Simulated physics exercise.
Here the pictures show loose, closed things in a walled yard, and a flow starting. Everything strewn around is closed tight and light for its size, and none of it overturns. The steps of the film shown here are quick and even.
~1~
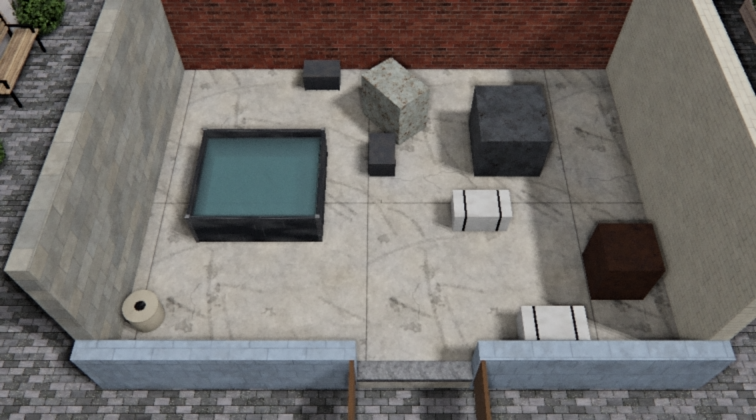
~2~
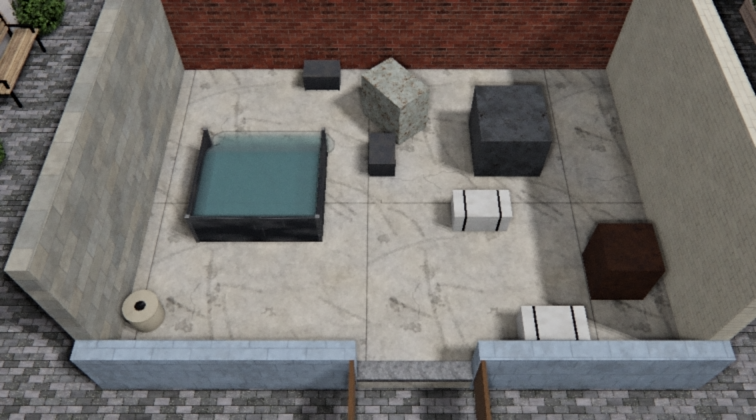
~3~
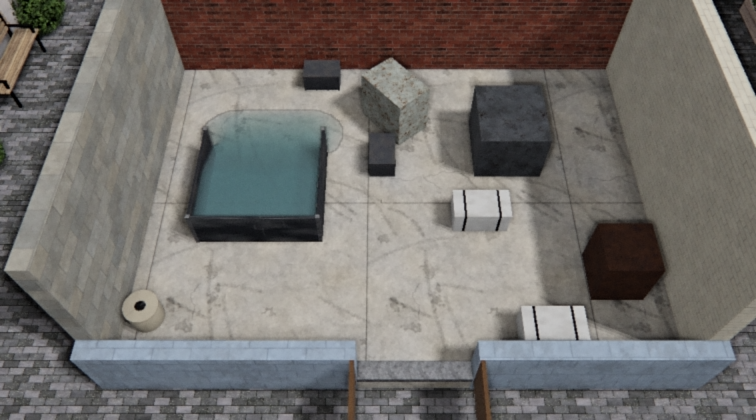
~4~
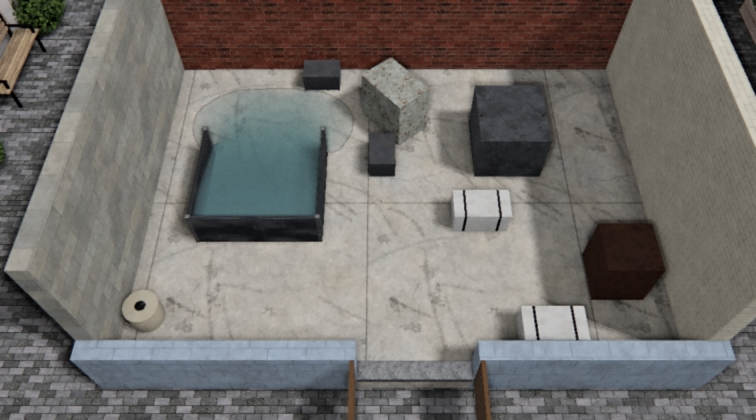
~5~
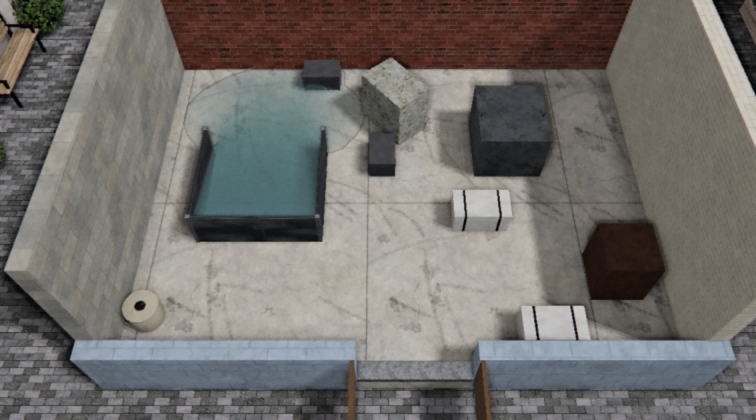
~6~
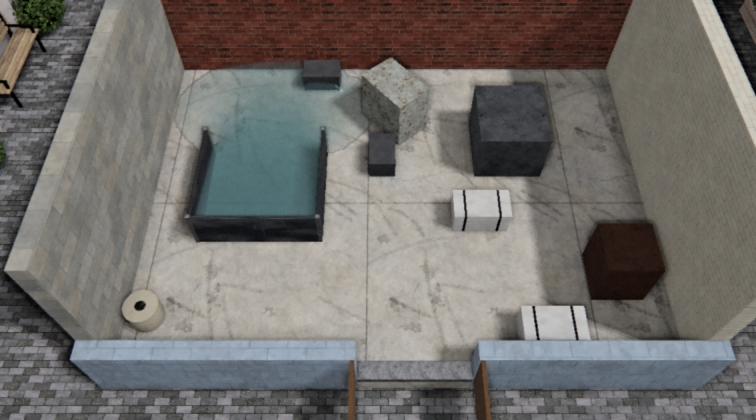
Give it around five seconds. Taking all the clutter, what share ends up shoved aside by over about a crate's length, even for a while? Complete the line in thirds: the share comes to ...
The share comes to between one and two thirds.
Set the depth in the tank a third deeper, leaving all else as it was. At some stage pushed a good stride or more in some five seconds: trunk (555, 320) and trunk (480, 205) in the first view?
Taking them in order, didn't get there and then didn't get there.
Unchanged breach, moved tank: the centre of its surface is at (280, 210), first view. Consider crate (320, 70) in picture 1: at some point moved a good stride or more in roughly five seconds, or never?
My call: It covered the distance.
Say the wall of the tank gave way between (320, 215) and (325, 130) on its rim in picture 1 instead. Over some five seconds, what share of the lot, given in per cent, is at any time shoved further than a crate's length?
About 40 %.
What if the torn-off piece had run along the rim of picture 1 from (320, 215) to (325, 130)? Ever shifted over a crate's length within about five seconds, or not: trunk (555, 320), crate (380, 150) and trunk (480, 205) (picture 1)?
Working through them in order, the first not displaced that far, the second gets shoved clear and the last gets shoved clear.
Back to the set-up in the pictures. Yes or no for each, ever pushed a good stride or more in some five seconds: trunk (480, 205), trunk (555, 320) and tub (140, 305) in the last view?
Working through them in turn, I get never that far off, never that far off, then shoved clear.
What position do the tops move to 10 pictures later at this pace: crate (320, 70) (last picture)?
It ends up close to (395, 70).
A moment on, 0 of 5 are well off their spots; 0 afloat.
Next, 1 of 5 are well off their spots; 1 afloat.
Later, 1 of 5 are well off their spots; 0 afloat.
In the end, 2 of 5 are well off their spots, and 2 have been at some point; 0 afloat.
